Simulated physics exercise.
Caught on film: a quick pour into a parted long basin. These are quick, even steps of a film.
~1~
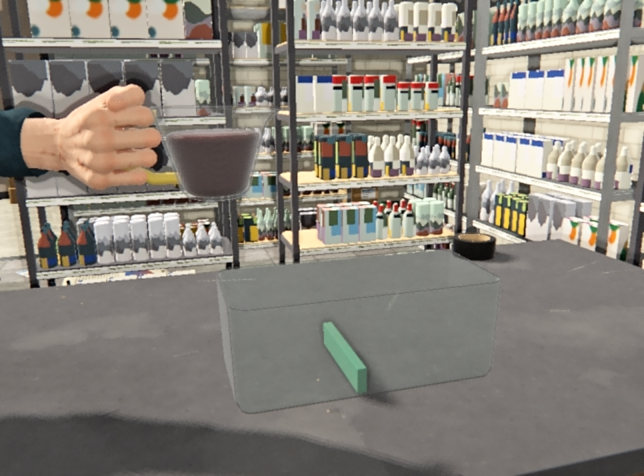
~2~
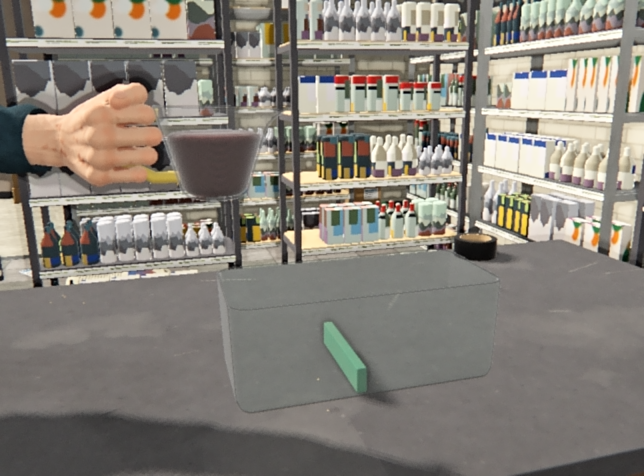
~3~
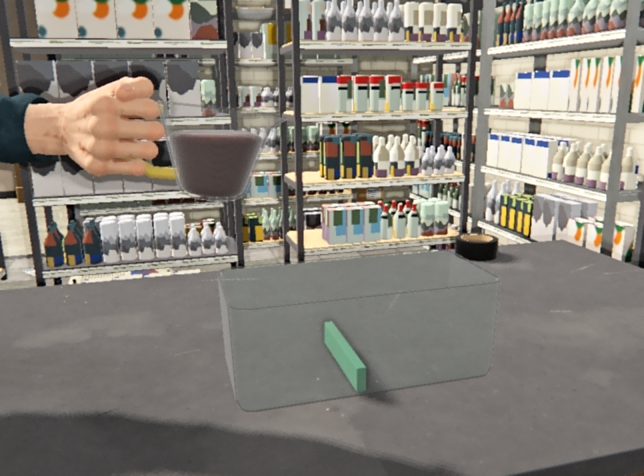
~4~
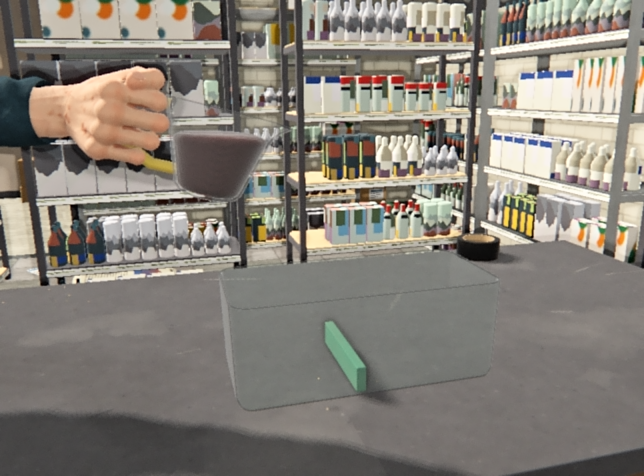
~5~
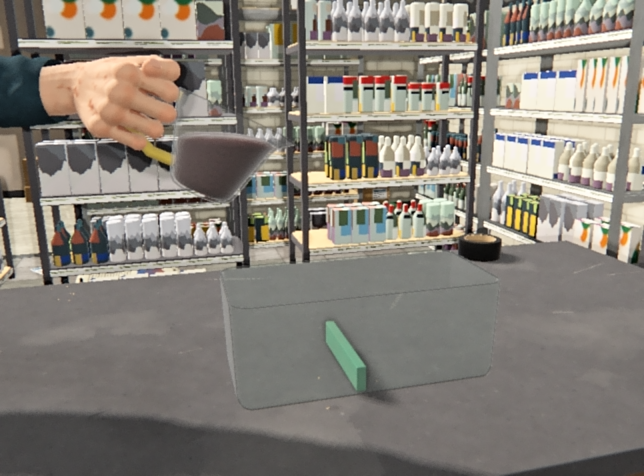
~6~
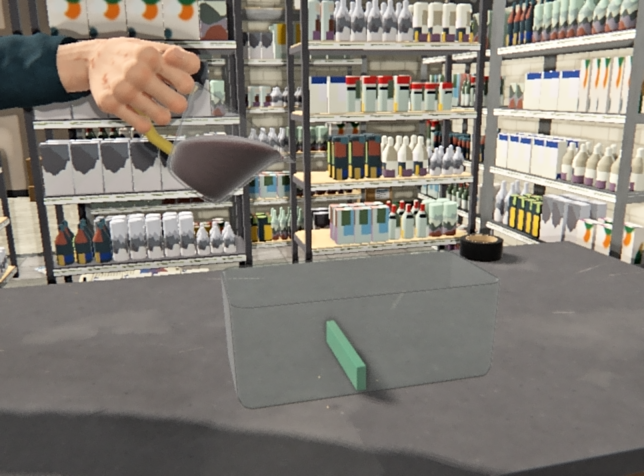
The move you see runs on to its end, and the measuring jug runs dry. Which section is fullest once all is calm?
It is the left one.
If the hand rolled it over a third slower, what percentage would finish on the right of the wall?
About 15 per cent.
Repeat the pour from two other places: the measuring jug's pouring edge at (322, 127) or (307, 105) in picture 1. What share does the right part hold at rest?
First some 45, then 35 per cent.
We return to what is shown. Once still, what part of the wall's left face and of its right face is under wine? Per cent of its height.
Left: 50 %. Right: 10 %.
A moment on, the tilt is 109° and 24 per cent is still to pour, 35 is left of the wall and 0 right of it.
Next, the tilt is 113° and 0 per cent is still to pour, 83 is left of the wall and 6 right of it.
Then the tilt is 113° and 1 per cent is still to pour, 78 is left of the wall and 13 right of it.
Later the tilt is 113° and 0 per cent is still to pour, 78 is left of the wall and 15 right of it.
At rest 78 per cent lies left of the wall, 15 right of it and 7 outside.
